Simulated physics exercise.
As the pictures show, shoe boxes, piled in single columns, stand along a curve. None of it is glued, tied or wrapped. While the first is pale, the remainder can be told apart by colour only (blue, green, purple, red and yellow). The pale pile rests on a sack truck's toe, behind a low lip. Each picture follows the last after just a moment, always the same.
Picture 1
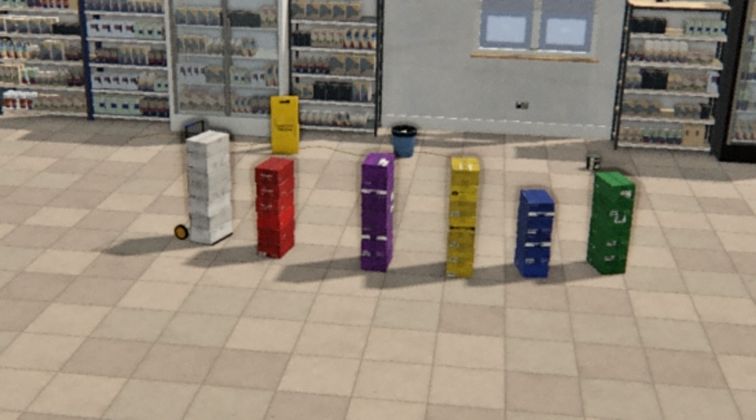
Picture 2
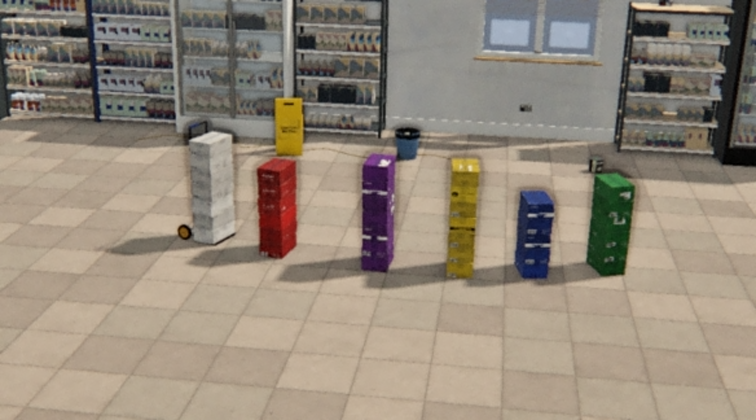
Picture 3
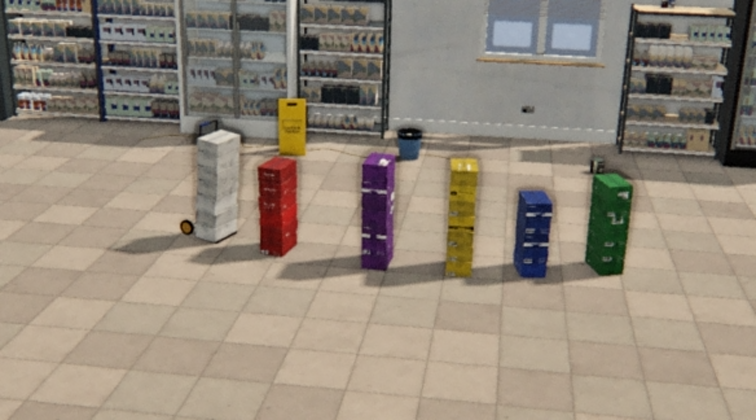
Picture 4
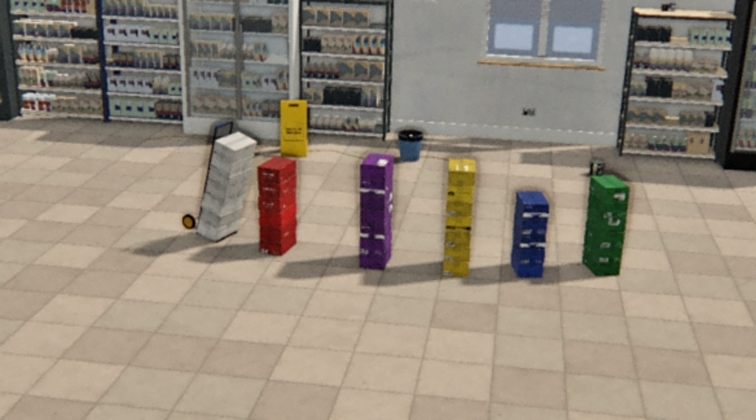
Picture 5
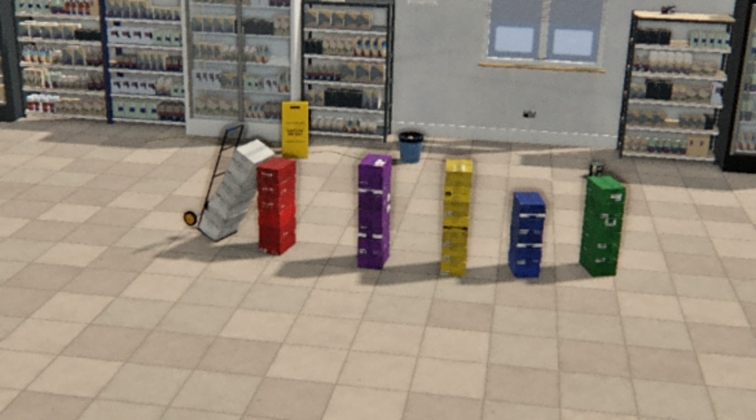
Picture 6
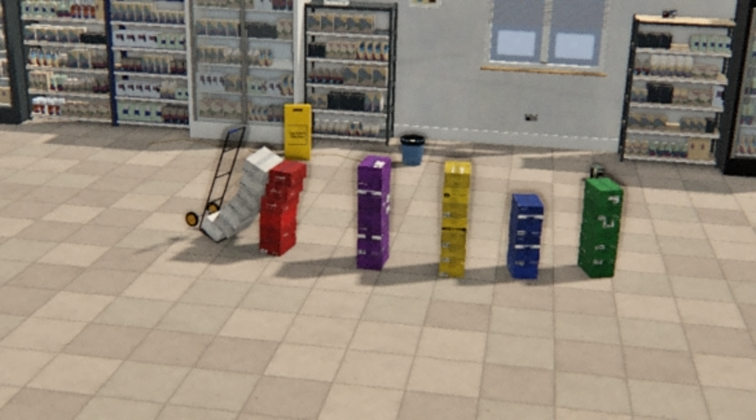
In a tiled shop with stocked shelves and a window along the back wall, the view looks down from a raised position that shifts slightly. A white stack of boxes stands on a hand truck at left, followed rightward by red, purple, yellow, blue and green stacks. The truck tilts rightward, its white stack leans over and slides apart against the red one, whose upper boxes shift right.
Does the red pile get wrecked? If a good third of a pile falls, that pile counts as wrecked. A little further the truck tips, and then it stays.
Yes.
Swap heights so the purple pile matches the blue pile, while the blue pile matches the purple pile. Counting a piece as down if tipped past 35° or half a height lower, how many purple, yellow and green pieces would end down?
It comes to purple 0, then yellow 0, then green 0.
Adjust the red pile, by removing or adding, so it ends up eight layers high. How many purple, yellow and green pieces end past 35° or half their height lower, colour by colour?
Purple 6, yellow 7, green 5.
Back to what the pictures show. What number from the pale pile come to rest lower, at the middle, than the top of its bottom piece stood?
Count: 4.
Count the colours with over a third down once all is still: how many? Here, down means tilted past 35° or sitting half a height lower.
1.
Shortly afterwards, 7 of the pale pile down; none of the 6 red boxes down (0 of 31 in all colours); top red box tilted a little.
Next, 7 of the pale pile down; 2 of the 6 red boxes down (2 of 31 in all colours); top red box tilted well over, about its own height lower.
Some moments later, 6 of the pale pile down; 5 of the 6 red boxes down (5 of 31 in all colours); top red box some three heights lower; top purple box half its height from its place.
In the end, 6 of the pale pile down; 5 of the 6 red boxes down (5 of 31 in all colours); top red box some three heights lower; top purple box a little from its place. From the last view, middles, top red box near (354, 234), top purple box near (379, 169).
